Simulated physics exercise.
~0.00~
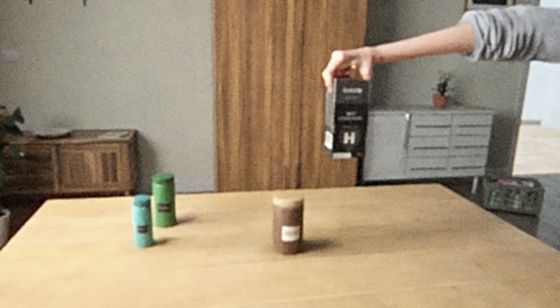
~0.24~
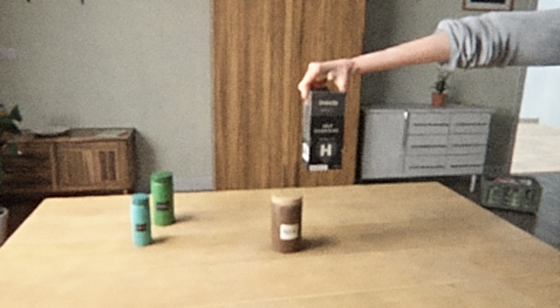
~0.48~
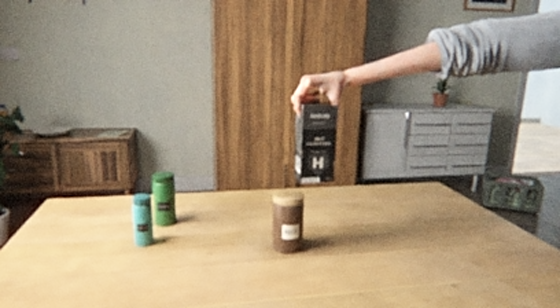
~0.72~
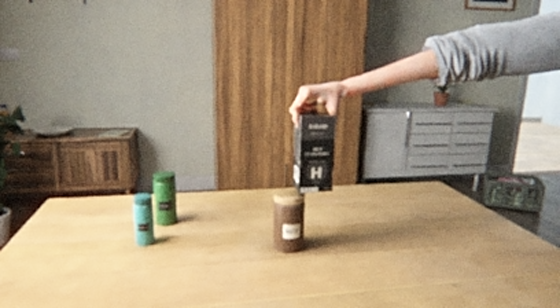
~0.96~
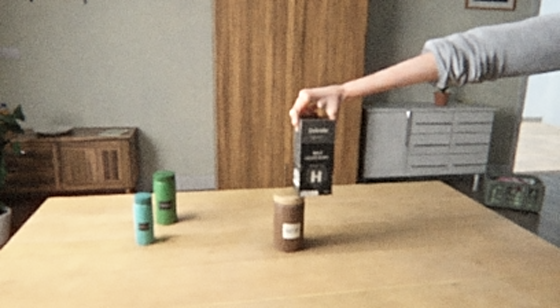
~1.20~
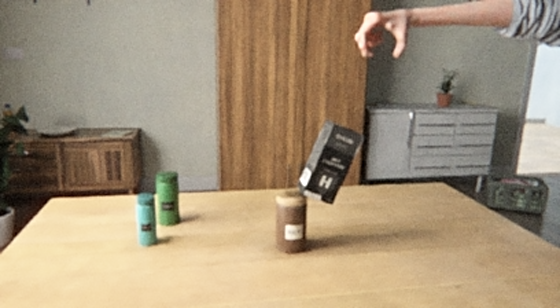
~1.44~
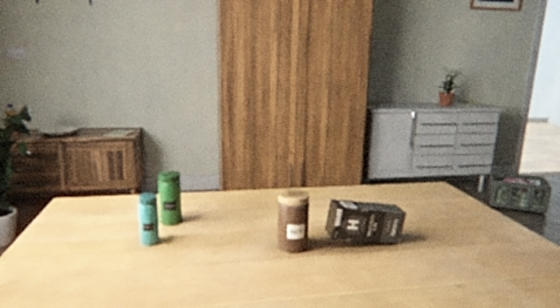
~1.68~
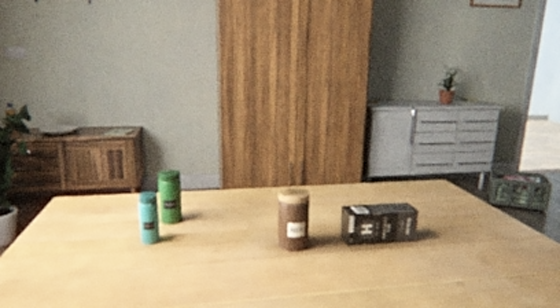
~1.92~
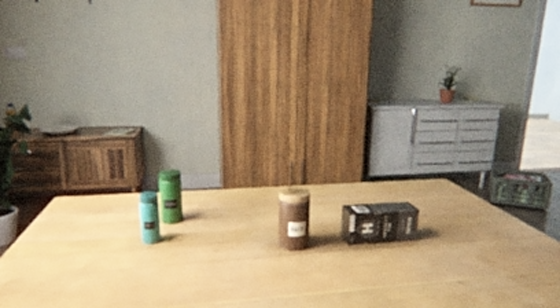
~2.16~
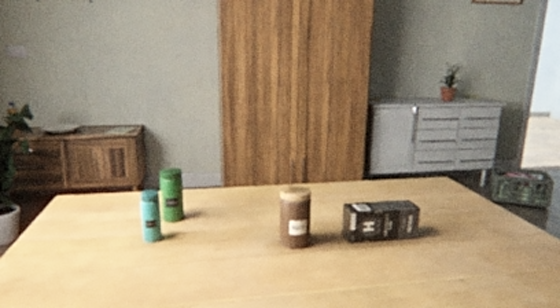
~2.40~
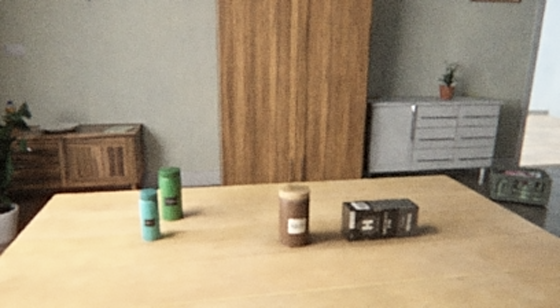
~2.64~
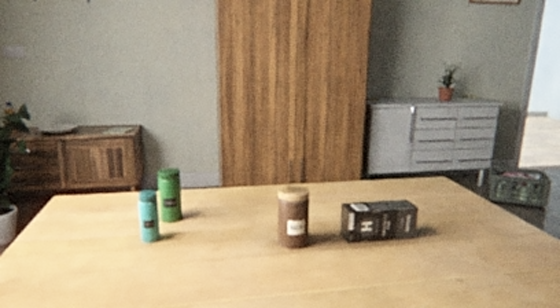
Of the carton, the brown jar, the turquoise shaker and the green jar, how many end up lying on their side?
One of them ends up on its side, the black carton, which lies on the table to the right of the brown jar.
